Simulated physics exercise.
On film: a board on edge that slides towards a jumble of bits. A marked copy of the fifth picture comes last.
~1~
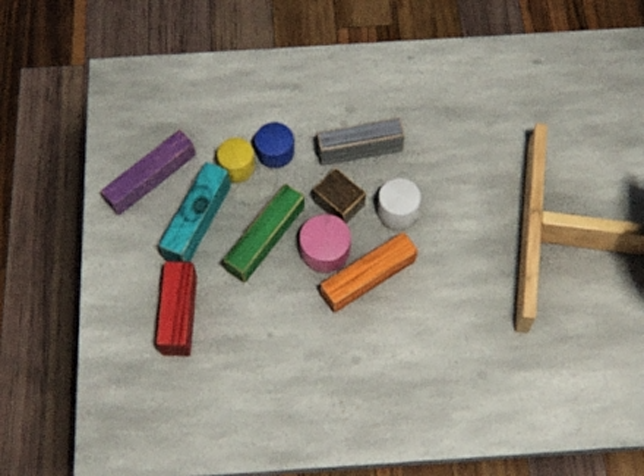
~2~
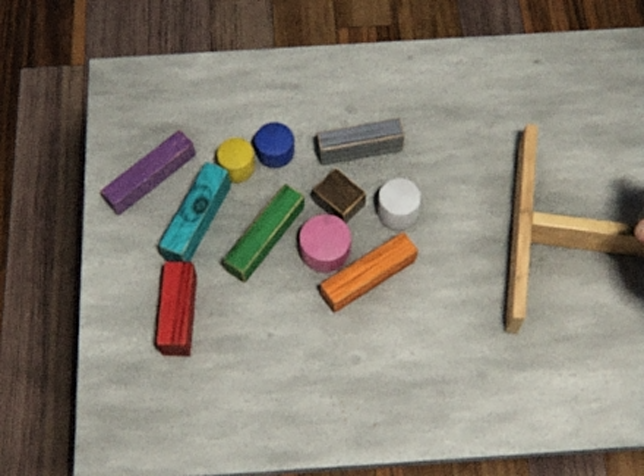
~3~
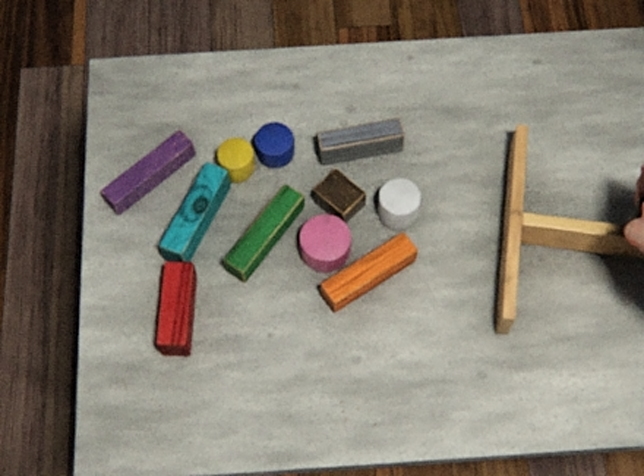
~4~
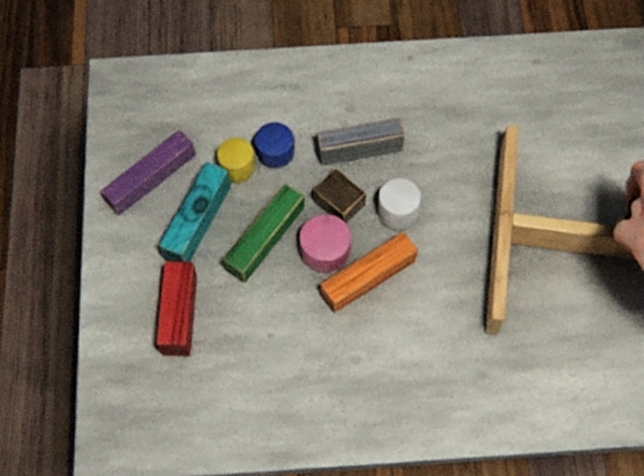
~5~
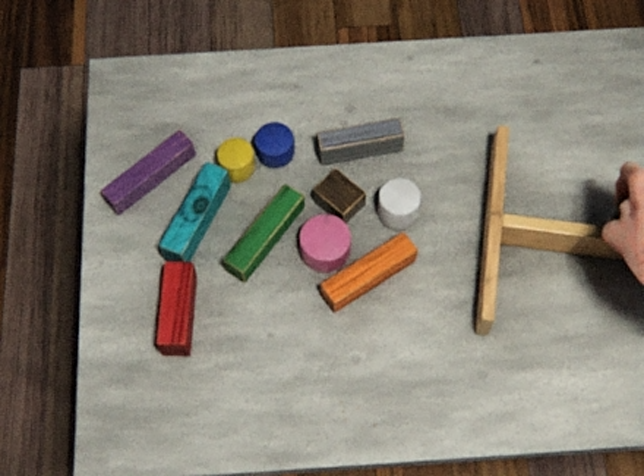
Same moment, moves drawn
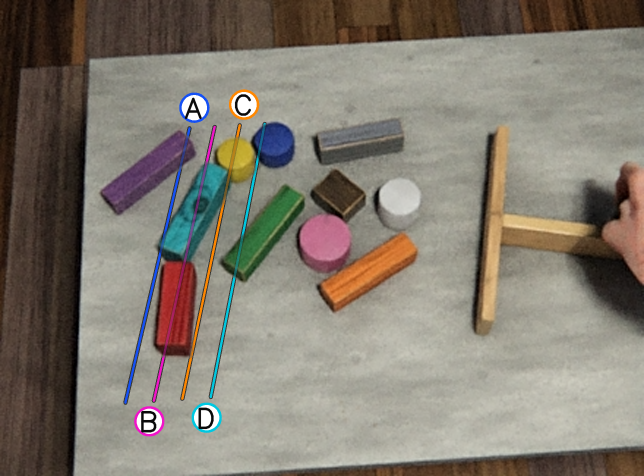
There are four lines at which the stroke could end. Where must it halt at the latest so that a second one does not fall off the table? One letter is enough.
It should halt at A.
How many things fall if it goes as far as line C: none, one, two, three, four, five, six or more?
In all, none.
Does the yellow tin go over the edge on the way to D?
No.
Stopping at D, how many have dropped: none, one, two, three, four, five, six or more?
In all, none.
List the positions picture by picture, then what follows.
Green stick (265, 233); grey stick (360, 142); black block (340, 197), in the first frame.
Board (526, 217); purple bar (149, 172), in the second frame.
Board (516, 217); yellow tin (236, 160), in the third frame.
Board (506, 218); white tin (399, 204), in the fourth frame.
Board (496, 219); turquoise stick (196, 215); blue tin (275, 146); green stick (265, 233), in the fifth frame.
On the marked copy, A at (159, 257); B at (186, 256); C at (213, 254); D at (239, 252).
Taking A. A third of the way, board (375, 226); green stick (261, 235); orange stick (339, 276).
Two thirds of the way, board (254, 234); turquoise stick (153, 198); red stick (166, 310).
When it is over, board (159, 239); green stick (78, 224); turquoise stick (94, 182); none fallen.
As for the rest, B is within the limit but short; C is within the limit but short; D is within the limit but short.
